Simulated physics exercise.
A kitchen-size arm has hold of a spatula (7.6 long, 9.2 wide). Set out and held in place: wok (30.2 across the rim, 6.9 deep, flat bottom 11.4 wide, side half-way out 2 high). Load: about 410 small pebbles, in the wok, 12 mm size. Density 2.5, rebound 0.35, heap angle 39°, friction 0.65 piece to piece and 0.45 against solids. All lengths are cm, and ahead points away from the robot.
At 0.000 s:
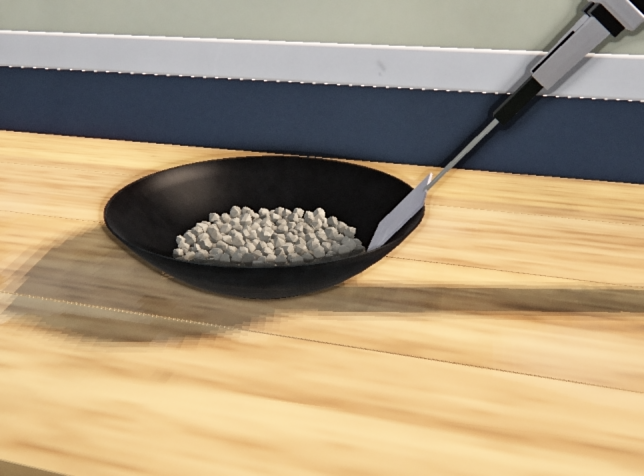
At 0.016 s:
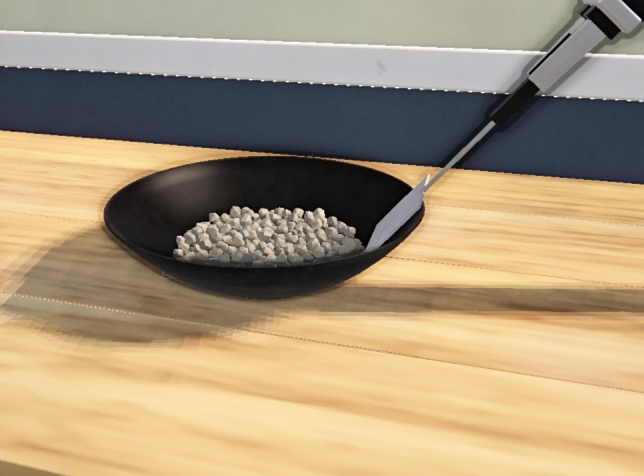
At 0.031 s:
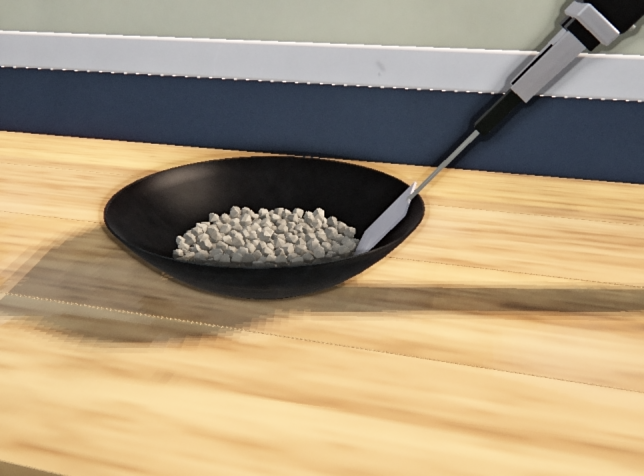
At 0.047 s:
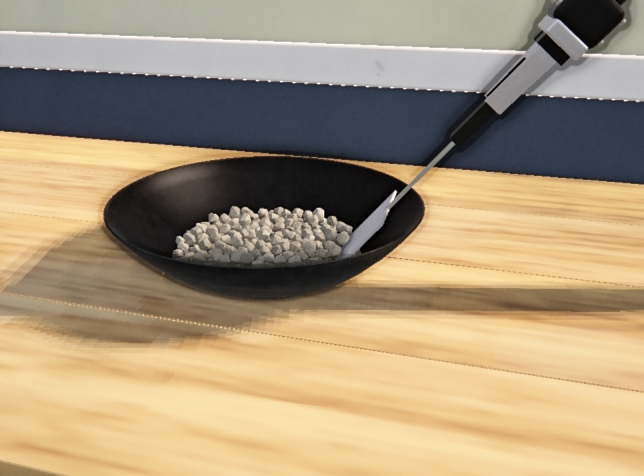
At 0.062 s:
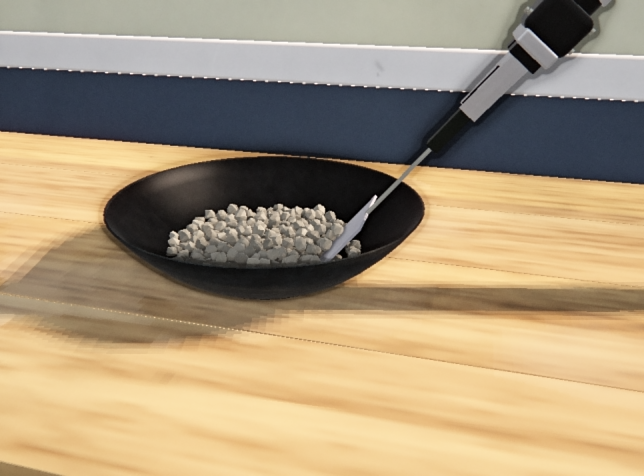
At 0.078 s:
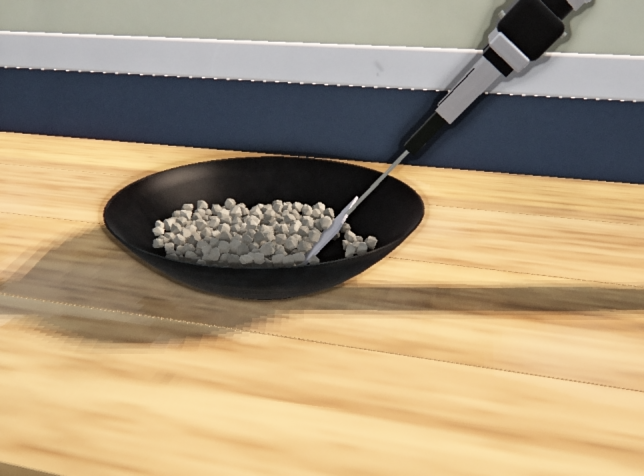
A spatula held by a robot arm slid leftward and down from the right side of a black wok into a heap of small pale pebbles, pushing some left while a few gathered behind its blade.
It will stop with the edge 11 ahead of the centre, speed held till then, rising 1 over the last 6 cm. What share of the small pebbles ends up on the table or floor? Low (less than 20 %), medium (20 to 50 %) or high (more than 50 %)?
Answer: High; more than 50 % of the small pebbles finish on the table or floor.
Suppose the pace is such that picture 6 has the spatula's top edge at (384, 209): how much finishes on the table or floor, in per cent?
Some 40 per cent.
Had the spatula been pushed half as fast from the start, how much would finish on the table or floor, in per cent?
In that case some 35 per cent.
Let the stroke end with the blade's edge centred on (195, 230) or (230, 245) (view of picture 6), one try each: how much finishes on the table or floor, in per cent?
About 40 and 10 per cent.
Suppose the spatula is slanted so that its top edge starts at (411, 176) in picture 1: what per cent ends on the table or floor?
Some 55 per cent.
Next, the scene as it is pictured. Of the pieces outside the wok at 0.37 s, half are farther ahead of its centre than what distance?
Some 28 cm.
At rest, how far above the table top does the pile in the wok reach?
Some 5.5 cm.
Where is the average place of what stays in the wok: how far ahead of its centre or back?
About 2.5 cm ahead.
By 0.12 s, sloping 51°, highest piece 10 above the table; 409 in the wok, 1 on the blade or in flight.
By 0.15 s, sloping 51°, highest piece 15 above the table; 400 in the wok, 10 on the blade or in flight.
By 0.37 s, sloping 51°, highest piece 16 above the table; 175 in the wok, 28 on the table or floor, 207 on the blade or in flight.
By 1.42 s, sloping 51°, highest piece 8 above the table; 235 on the table or floor, 175 in the wok.
Final count, 235 on the table or floor, 175 in the wok. That is 57 % on the table or floor.
